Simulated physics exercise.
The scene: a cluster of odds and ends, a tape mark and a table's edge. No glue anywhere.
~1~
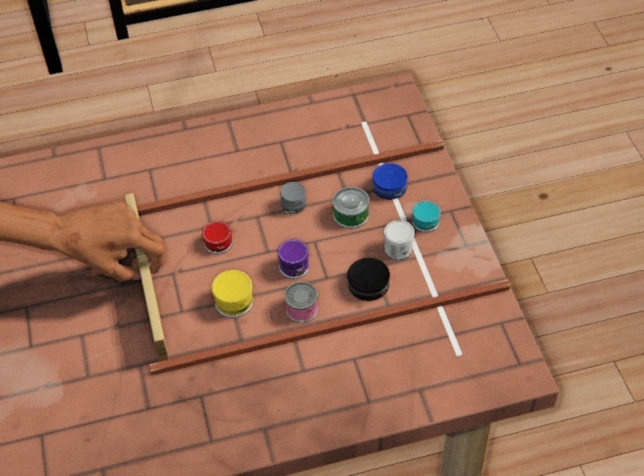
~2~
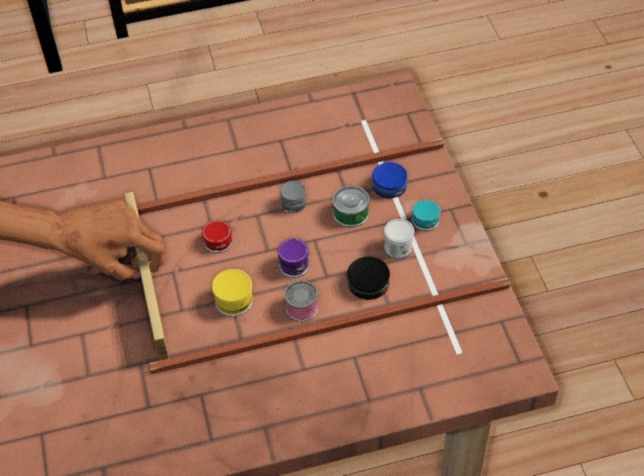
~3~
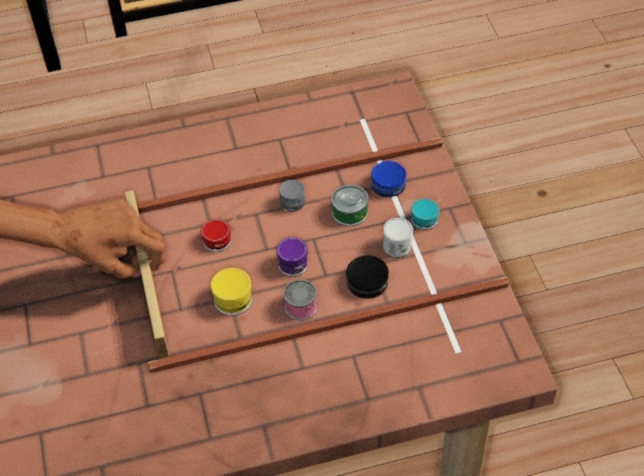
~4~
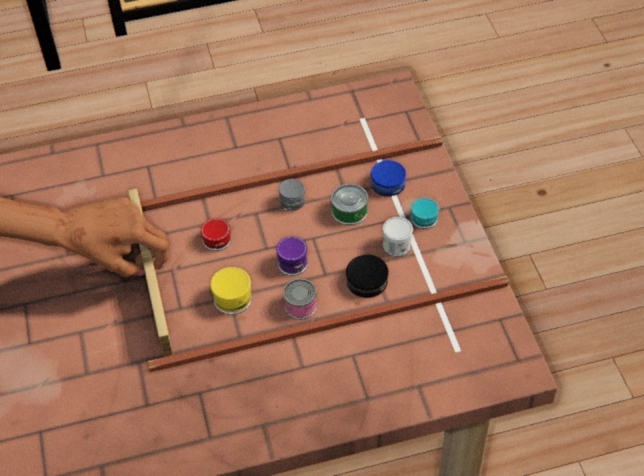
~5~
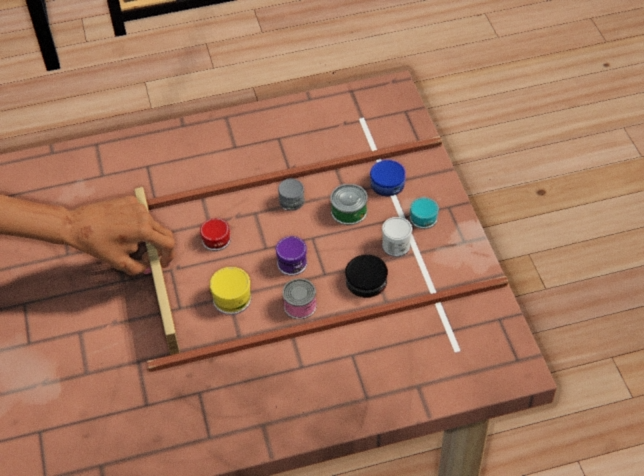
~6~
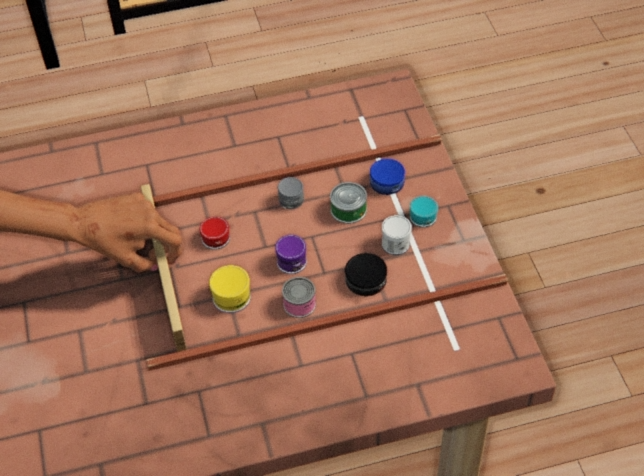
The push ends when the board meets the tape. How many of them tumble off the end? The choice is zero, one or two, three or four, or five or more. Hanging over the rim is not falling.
Outcome: The number that fall off is zero.
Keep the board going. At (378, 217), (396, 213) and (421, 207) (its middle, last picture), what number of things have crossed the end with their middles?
Place by place, 0, 0 and 1.
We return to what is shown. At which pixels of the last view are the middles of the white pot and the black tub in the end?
Near (451, 218) and (473, 255).
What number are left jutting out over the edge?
That would be 1.
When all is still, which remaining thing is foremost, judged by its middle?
That is the turquoise tin.
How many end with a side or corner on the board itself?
5 of them.
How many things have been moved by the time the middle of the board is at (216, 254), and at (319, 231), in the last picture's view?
At the one place 2, at the other 7.
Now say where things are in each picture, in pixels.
Turquoise tin (426, 217); blue tub (390, 182); white pot (399, 241); board (146, 275); tape (407, 229), in the first frame.
Blue tub (390, 180); black tub (369, 278), in the second frame.
White pot (398, 238); green tin (350, 205), in the third frame.
Turquoise tin (425, 214); yellow tin (232, 291), in the fourth frame.
Blue tub (388, 178); board (157, 269), in the fifth frame.
Turquoise tin (424, 212); blue tub (387, 177); white pot (396, 235); board (163, 266); tape (405, 223), in the sixth frame.
Early on, none off yet; turquoise tin at rest near (424, 212); blue tub at rest near (387, 177); white pot at rest near (396, 235).
Finally, the number that fall off is zero.
